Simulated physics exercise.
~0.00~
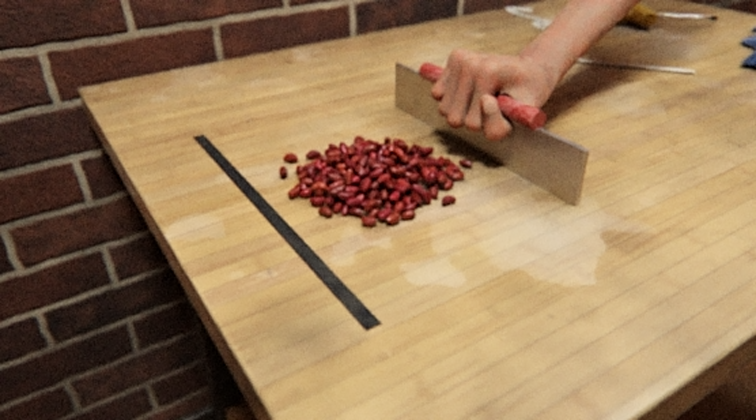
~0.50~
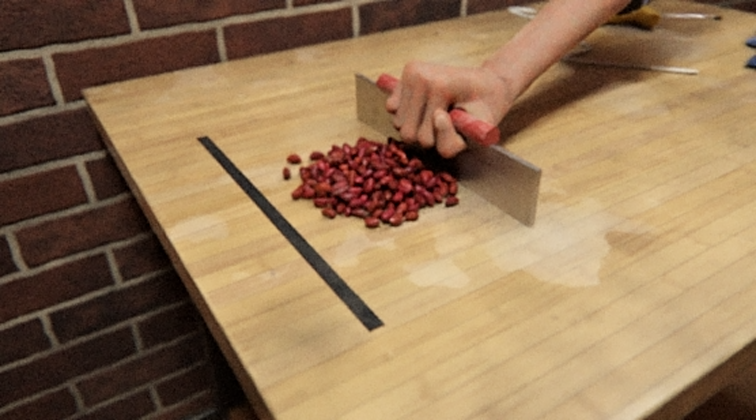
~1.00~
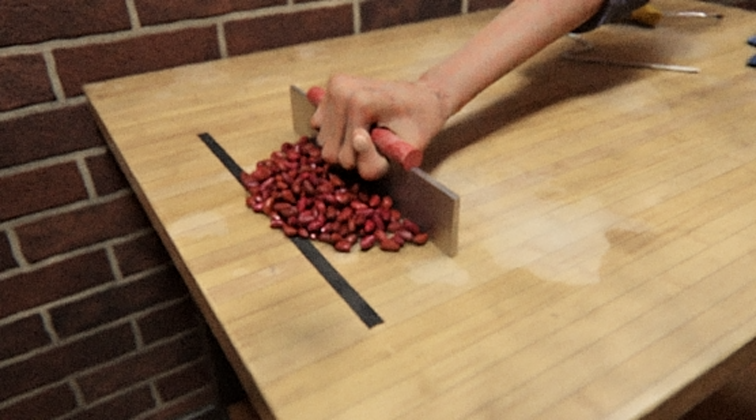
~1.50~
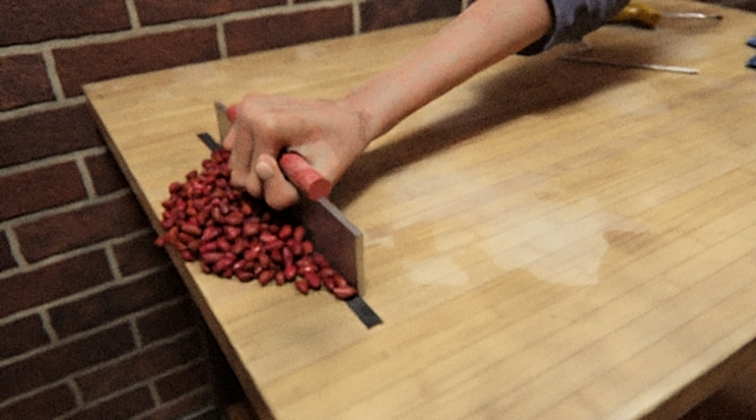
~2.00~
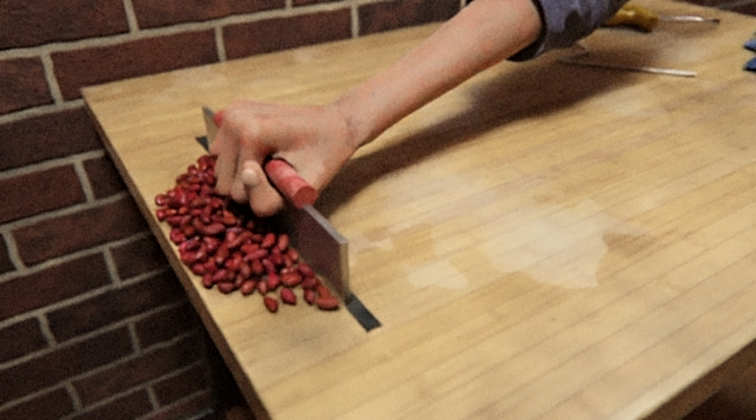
The video shows a hand gripping a scraper by its red handle and sliding it left across a wooden table, pushing a heap of dark red beans over a strip of black tape, until the blade stops at the tape with the beans bunched at the table's edge.
